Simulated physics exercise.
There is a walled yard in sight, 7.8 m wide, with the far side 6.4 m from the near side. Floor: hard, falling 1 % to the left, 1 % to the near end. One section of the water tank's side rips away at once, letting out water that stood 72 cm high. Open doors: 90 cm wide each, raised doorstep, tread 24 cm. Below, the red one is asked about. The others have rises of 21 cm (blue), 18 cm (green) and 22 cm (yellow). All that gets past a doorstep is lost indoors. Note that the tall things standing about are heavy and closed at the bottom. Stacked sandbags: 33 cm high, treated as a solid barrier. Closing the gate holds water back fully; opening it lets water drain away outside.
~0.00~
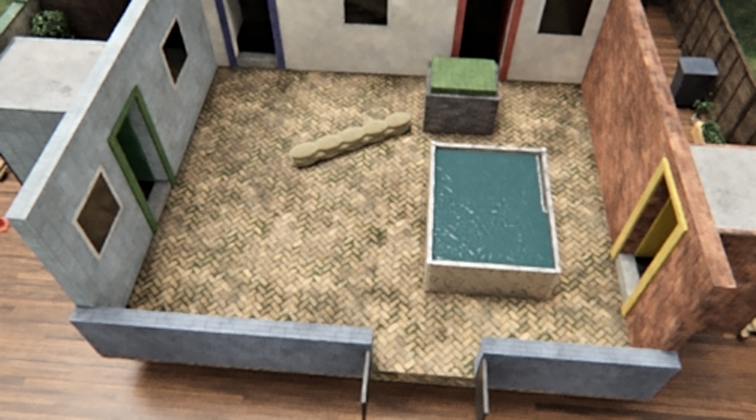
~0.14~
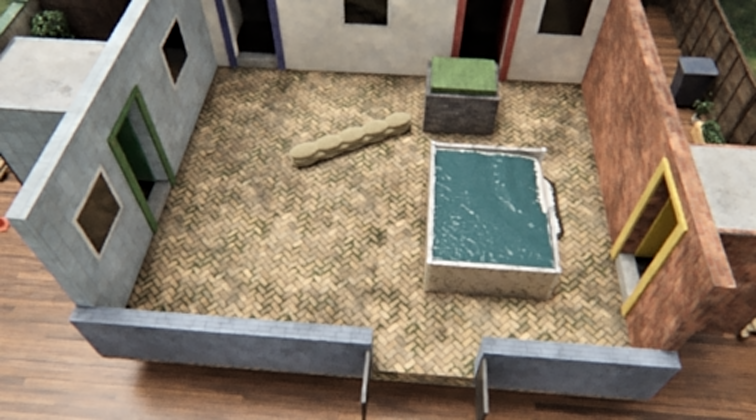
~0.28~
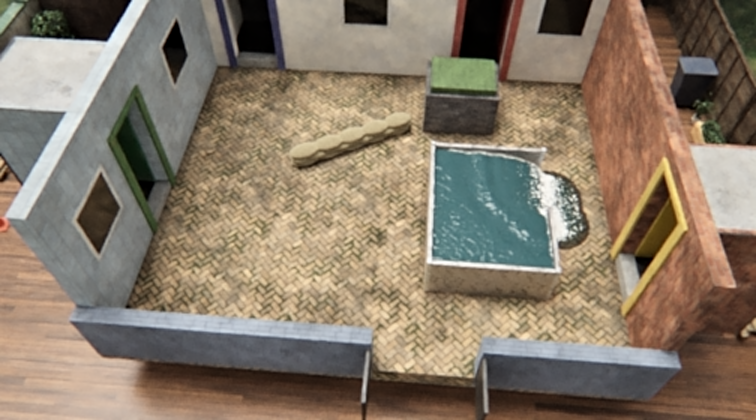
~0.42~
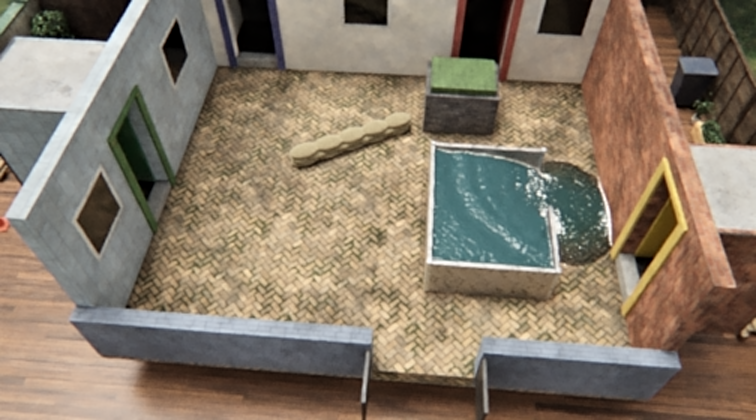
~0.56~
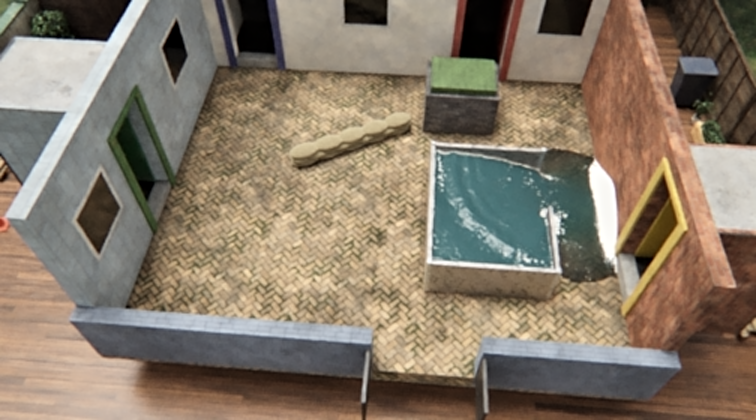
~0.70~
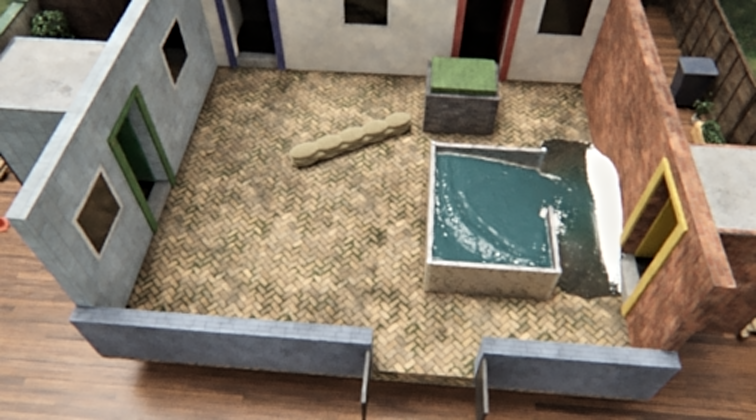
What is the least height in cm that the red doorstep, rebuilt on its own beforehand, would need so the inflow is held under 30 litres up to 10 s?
Around 11.5 cm would be enough.
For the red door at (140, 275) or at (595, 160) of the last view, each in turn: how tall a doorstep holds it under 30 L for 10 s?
About 9.5 cm for the first and 22 cm for the second.
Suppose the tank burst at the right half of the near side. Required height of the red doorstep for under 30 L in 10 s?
Some 7.0 centimetres.
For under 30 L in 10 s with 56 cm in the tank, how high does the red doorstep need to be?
Minimum height: Approx. 8.0 cm.
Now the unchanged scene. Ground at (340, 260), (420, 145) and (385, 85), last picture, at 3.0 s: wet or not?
So the three spots come out spared, spared, swamped, in that order.
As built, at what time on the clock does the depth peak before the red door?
About 3.0 seconds.
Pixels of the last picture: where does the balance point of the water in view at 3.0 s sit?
Centre of mass: About (521, 211) px.
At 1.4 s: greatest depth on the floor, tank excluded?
Up to some 53 centimetres, I'd say.
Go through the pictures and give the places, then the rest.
In the first frame, still water, 72 cm deep, in the water tank at (490, 205); the red door at (484, 39) is dry.
In the second frame, the gap is at (538, 197), the front 0.3 m out at (558, 235); the back of the water tank holds 72 cm.
In the third frame, the gap is at (538, 199), the front 0.8 m out at (585, 228); the back of the water tank holds 72 cm.
In the fourth frame, water pours out at (537, 200) and has run 1.2 m, to (609, 244); about 10 cm deep outside, 72 cm at the back.
In the fifth frame, water pours out at (537, 200) and has run 1.3 m, to (614, 271); about 10 cm deep outside, 69 cm at the back.
In the sixth frame, the front is at (618, 291), 1.6 m from the gap at (537, 200); 3.0 m2 of floor is wet, 61 cm left at the back; 2.3 m in a straight line remain to the red door at (484, 39).
After 1.4 s water covers 15 % of the floor, deepest (53 cm) near (602, 208); it has not reached the red door.
After 3.0 s water covers 35 % of the floor, deepest (32 cm) near (621, 372); 19 cm at the red door, 0 litres in over its 20 cm doorstep.
After 10.0 s water covers 90 % of the floor, deepest (17 cm) near (235, 333); 7 cm at the red door, 0 litres in over its 20 cm doorstep.
At the red door as built, the water arrived by 2.1 s and peaked near 19 cm at 3.0 s.
With a doorstep of 10.5 cm, 40 litres would have come in within the 10 s; with 12.5 cm, 22 litres. So under 30 litres takes about 11.5 cm.
